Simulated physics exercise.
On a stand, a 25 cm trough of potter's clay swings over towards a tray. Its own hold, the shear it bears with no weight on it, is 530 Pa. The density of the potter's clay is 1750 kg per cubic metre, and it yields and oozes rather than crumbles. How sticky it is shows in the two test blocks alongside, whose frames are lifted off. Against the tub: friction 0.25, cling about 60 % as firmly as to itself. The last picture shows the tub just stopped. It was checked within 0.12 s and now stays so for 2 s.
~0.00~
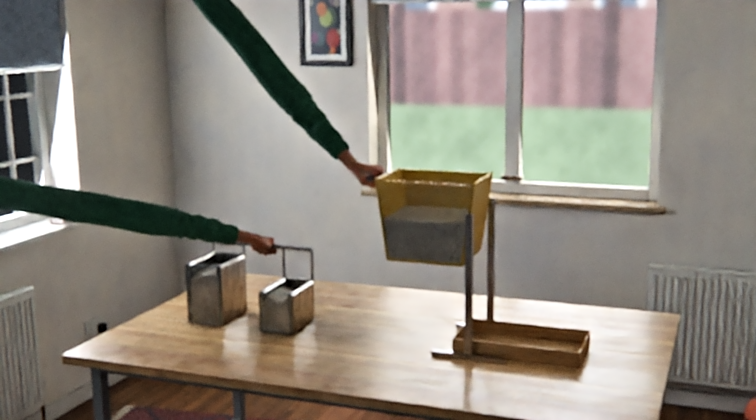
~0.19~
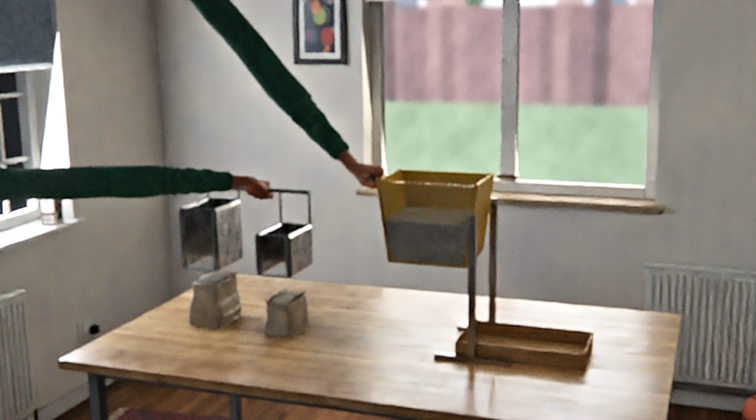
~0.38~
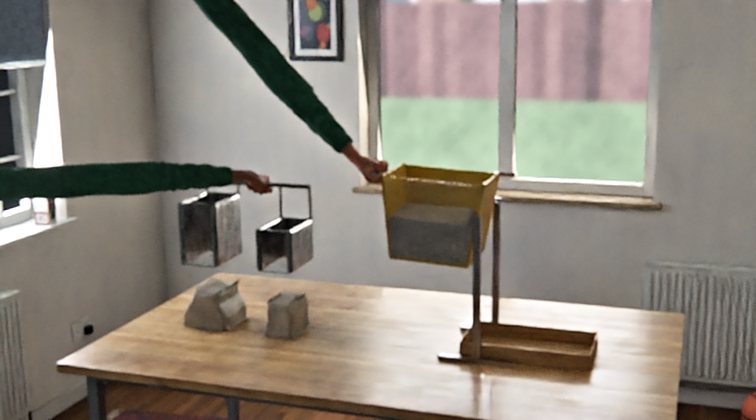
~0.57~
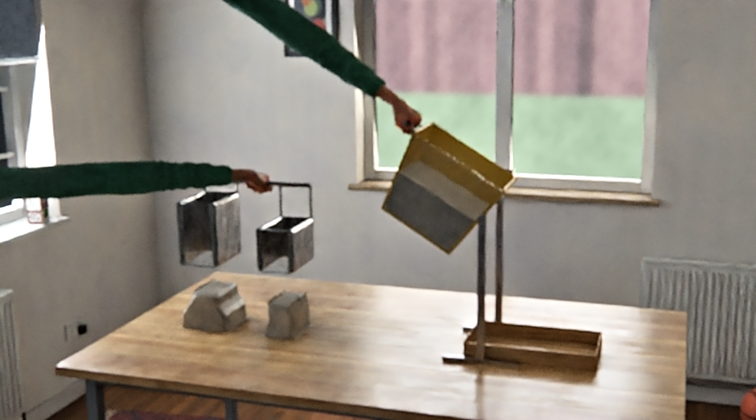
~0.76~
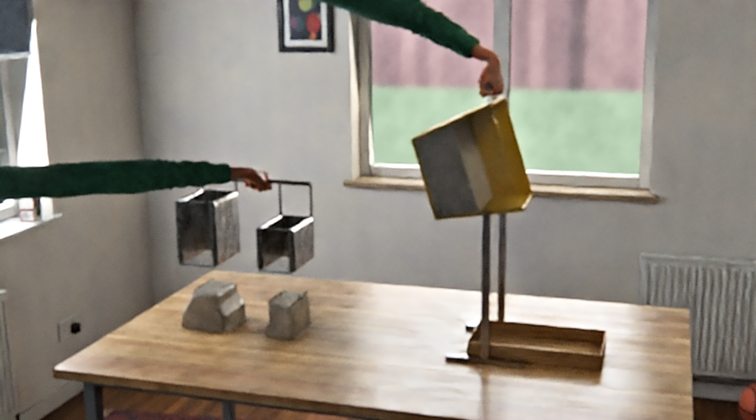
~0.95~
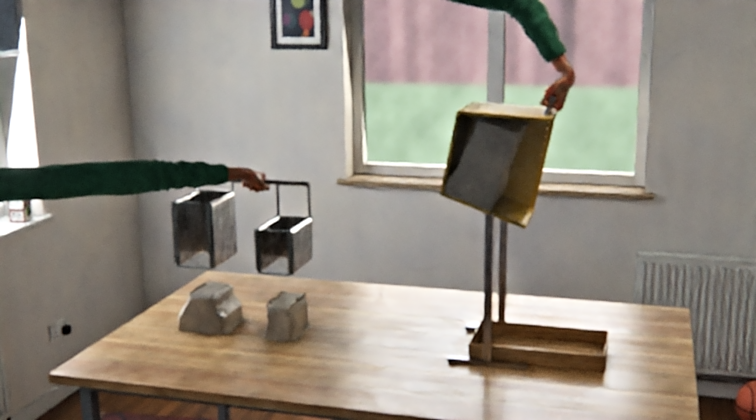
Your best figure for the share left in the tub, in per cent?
Close to 28 per cent.
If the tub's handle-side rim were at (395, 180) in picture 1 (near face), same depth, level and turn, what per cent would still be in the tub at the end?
In that case some 45 per cent.
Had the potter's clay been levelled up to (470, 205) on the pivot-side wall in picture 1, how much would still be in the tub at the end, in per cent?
It would be near 25 %.
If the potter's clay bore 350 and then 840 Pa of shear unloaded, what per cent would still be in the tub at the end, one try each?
In turn about 25 %, 40 %.
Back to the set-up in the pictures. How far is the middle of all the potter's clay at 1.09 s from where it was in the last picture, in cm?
Some 11 cm.
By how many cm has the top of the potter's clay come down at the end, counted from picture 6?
Roughly 18 cm.
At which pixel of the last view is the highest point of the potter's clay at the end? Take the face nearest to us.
At about (454, 184).
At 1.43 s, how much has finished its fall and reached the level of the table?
About 50 %.
By 1.09 s, the tub is at 101 degrees and holds 87 %.
By 1.26 s, the tub is at 101 degrees and holds 41 %.
By 1.43 s, the tub is at 101 degrees and holds 36 %.
By 1.60 s, the tub is at 101 degrees and holds 31 %.
By 2.95 s, at the end, the tub is at 101 degrees and holds 28 %.
